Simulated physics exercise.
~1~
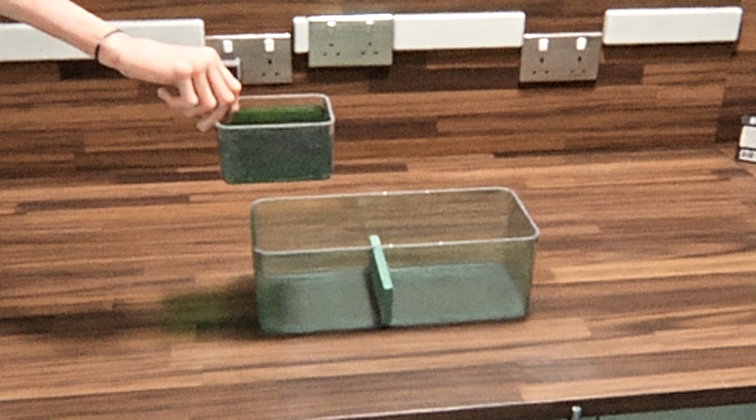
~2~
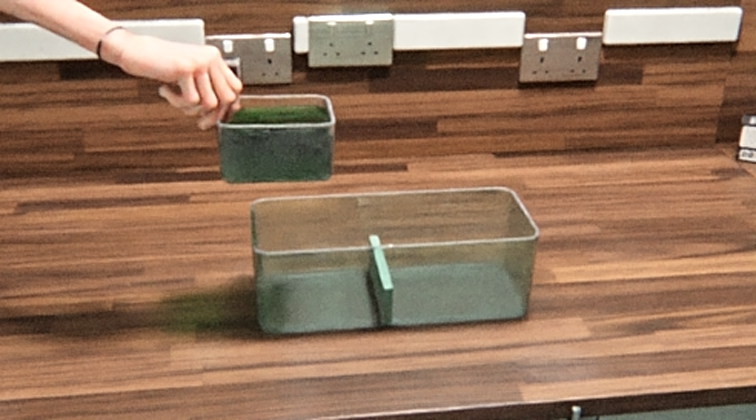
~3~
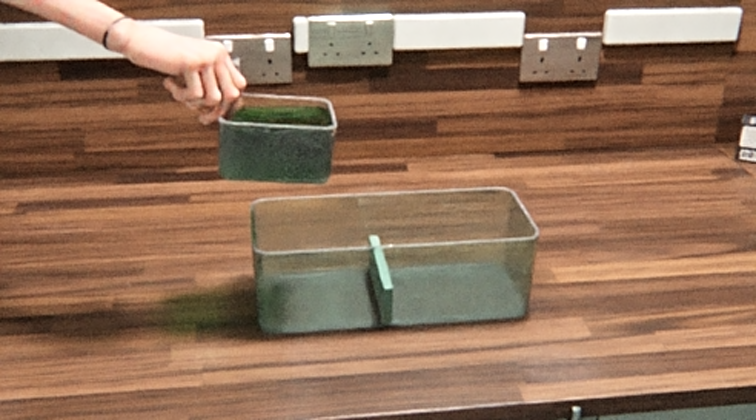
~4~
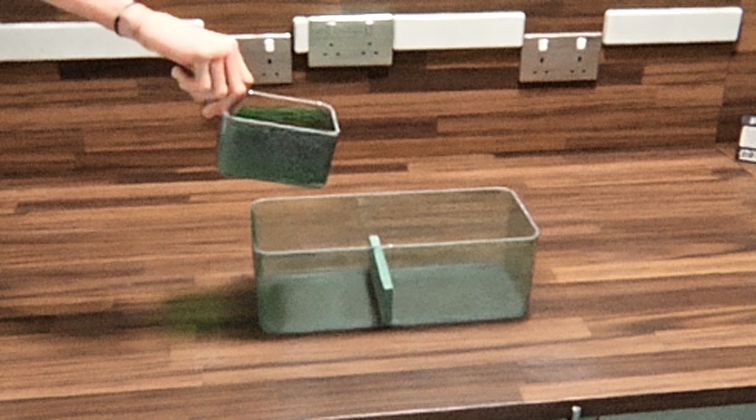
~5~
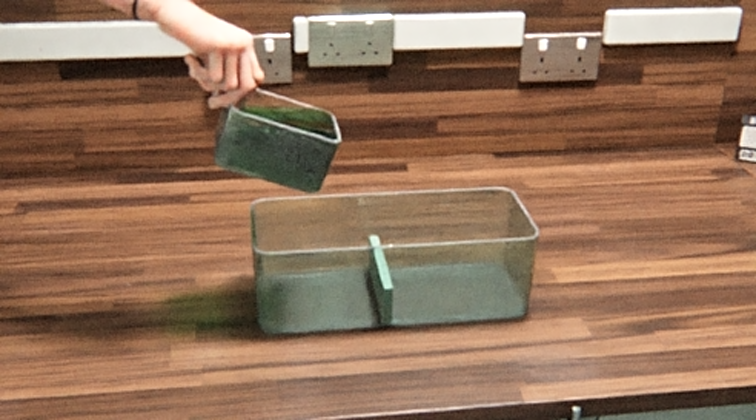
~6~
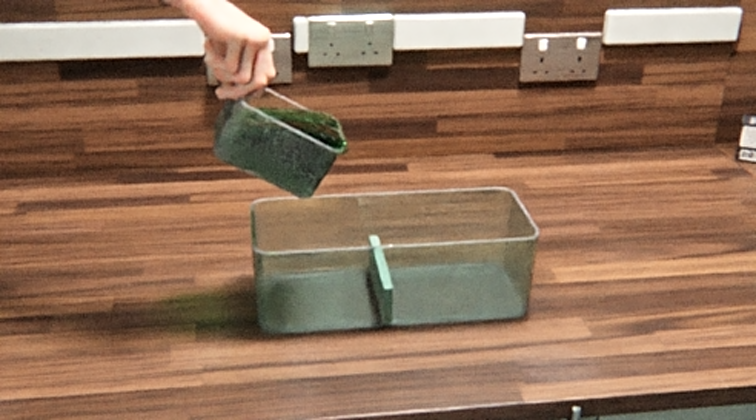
A hand held a small clear container of dark green liquid above a long, see-through basin with a low green divider, then gradually tilted it to the right, lowering its right-hand edge.
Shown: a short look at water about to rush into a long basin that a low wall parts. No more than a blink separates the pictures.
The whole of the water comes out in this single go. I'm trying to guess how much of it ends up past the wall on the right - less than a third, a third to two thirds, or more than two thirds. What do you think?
I'd say a third to two thirds.
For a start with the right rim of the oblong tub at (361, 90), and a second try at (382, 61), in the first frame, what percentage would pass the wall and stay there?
You'd see around 80 per cent, and then around 85 per cent.
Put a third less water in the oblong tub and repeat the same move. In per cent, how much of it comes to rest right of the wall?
Some 15 parts in a hundred.
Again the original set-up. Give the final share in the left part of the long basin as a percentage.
I'd estimate around 50 per cent.
A moment on, the oblong tub is tipped on its side and 30 per cent is still to pour, 11 is left of the wall and 25 right of it.
Next, the oblong tub is tipped on its side and 8 per cent is still to pour, 40 is left of the wall and 47 right of it.
Then the oblong tub is tipped on its side and 2 per cent is still to pour, 47 is left of the wall and 46 right of it.
Later the oblong tub is tipped on its side and 0 per cent is still to pour, 50 is left of the wall and 47 right of it.
Finally, 51 per cent lies left of the wall, 47 right of it and 2 outside.
